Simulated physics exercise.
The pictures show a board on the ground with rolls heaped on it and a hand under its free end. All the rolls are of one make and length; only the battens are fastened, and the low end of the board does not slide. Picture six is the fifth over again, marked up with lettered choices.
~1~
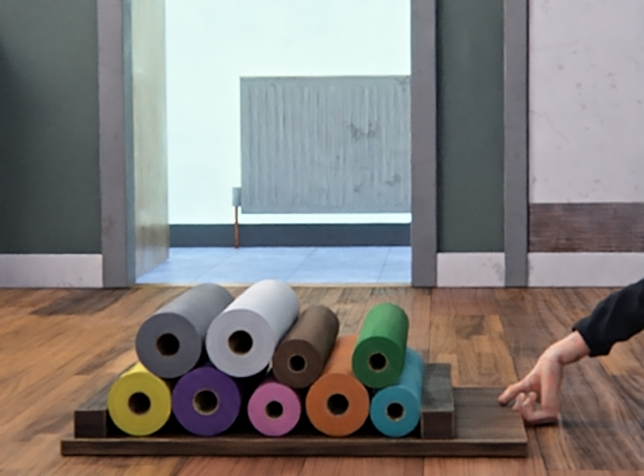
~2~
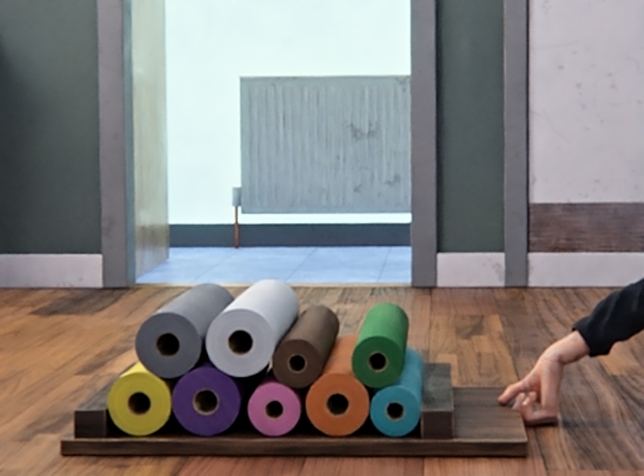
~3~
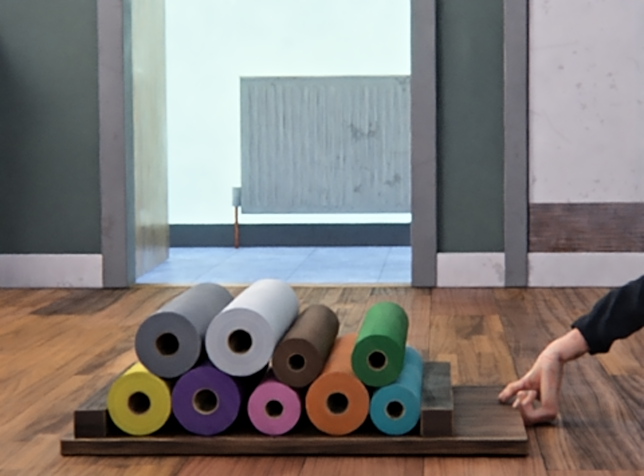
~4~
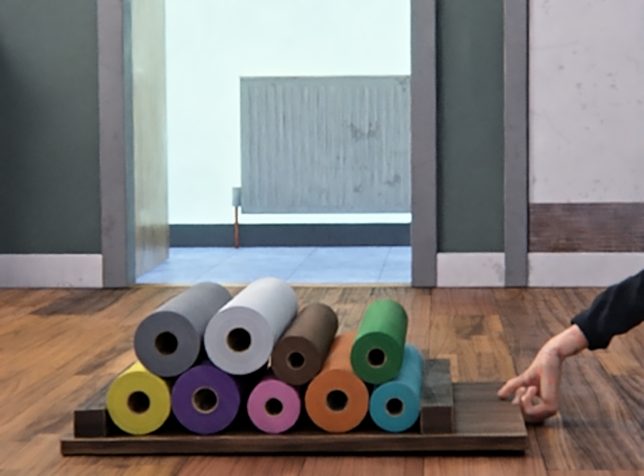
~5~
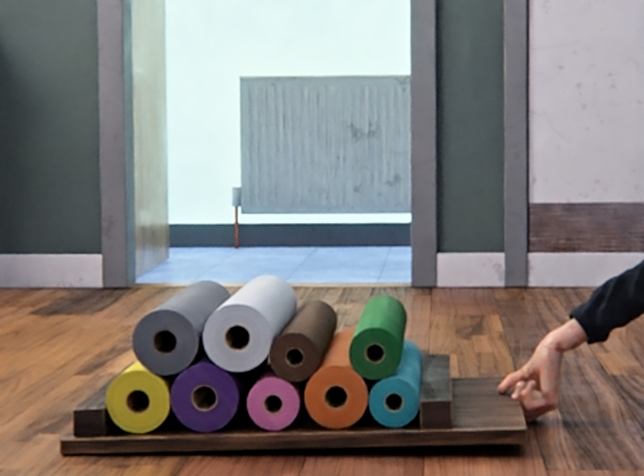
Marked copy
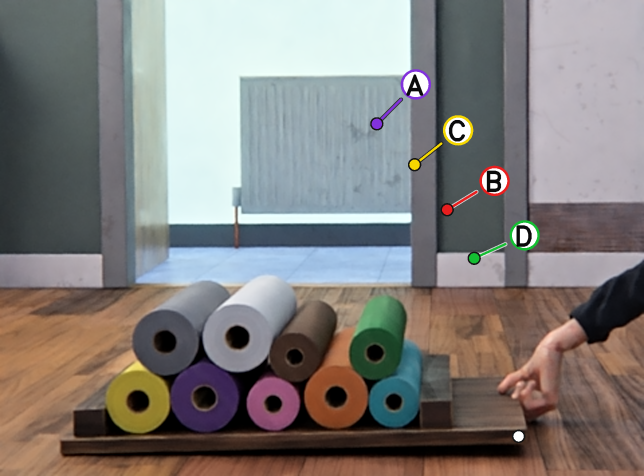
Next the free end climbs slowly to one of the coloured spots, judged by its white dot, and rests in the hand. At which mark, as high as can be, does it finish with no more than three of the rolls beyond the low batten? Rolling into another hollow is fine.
Mark C is as high as it can go.
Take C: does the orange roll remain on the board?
Yes.
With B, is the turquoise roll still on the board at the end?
Yes.
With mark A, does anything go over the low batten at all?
Yes, at A.
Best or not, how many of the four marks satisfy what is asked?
Three of them.
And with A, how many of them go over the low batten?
It comes to four.
On the copy, A at (377, 124); B at (447, 210); C at (415, 165); D at (474, 258); the white dot at (519, 437).
On C. First, board at 20°.
Then, board at 38°.
Finally, board at 38°, three over the low batten (brown, white, grey).
By contrast, A four over the low batten (brown, white, green, grey); B three over the low batten (brown, white, grey); D two over the low batten (white, grey).
